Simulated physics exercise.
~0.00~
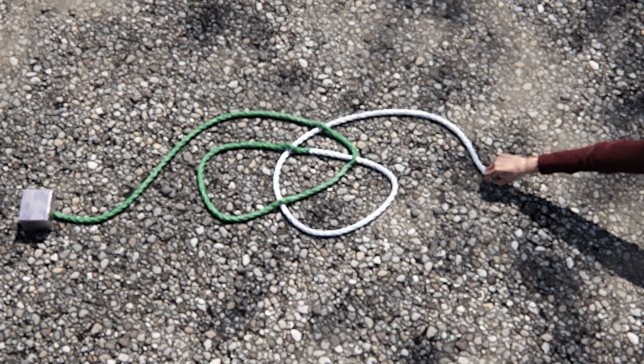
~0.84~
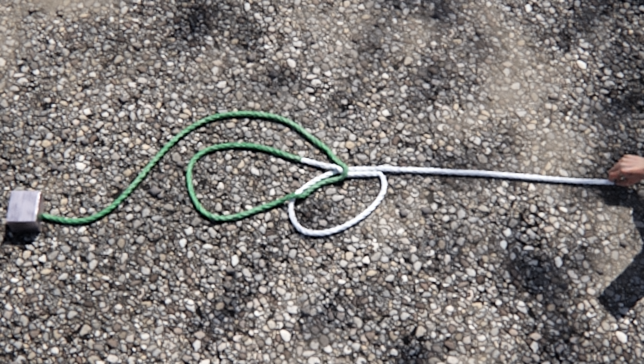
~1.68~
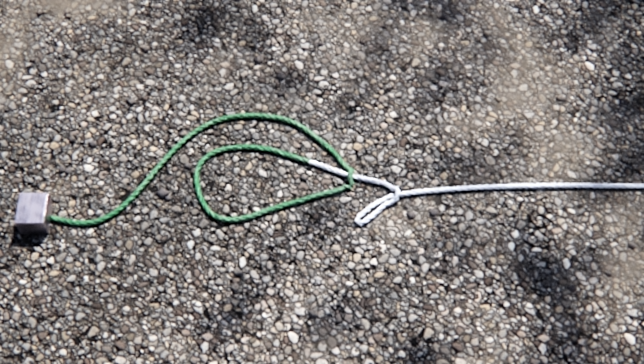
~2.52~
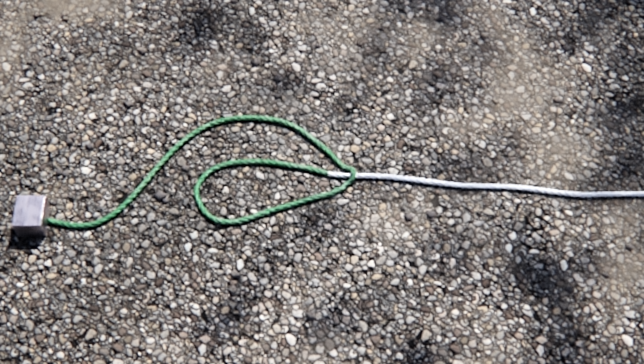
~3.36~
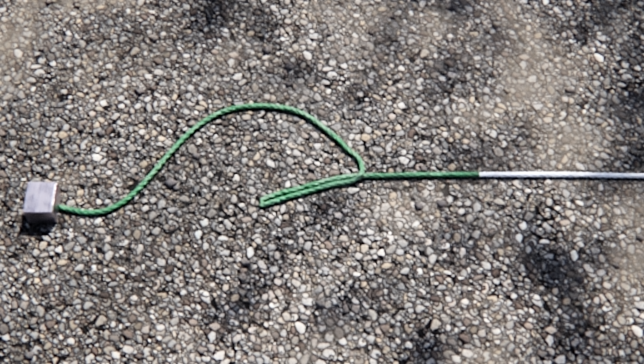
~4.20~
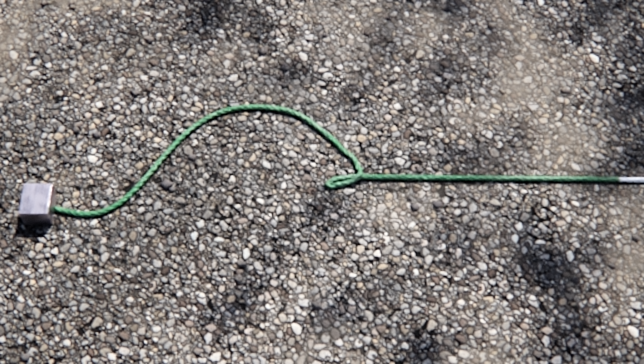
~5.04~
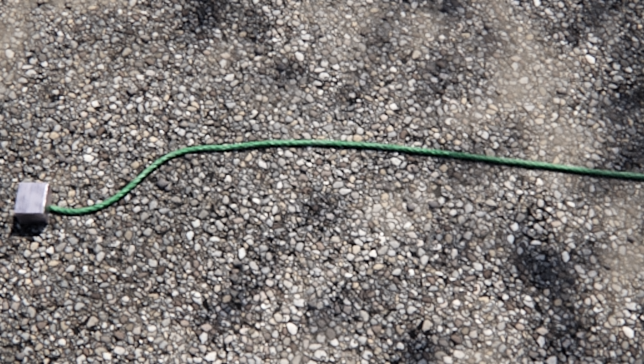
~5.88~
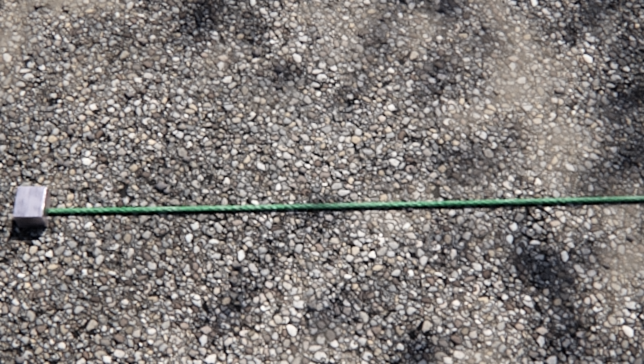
A looped green and white rope, fixed to a small block at the left, lay on pebbly ground as a hand pulled its white end right and out of view. The loops shrank and slipped free, leaving a straight green line.
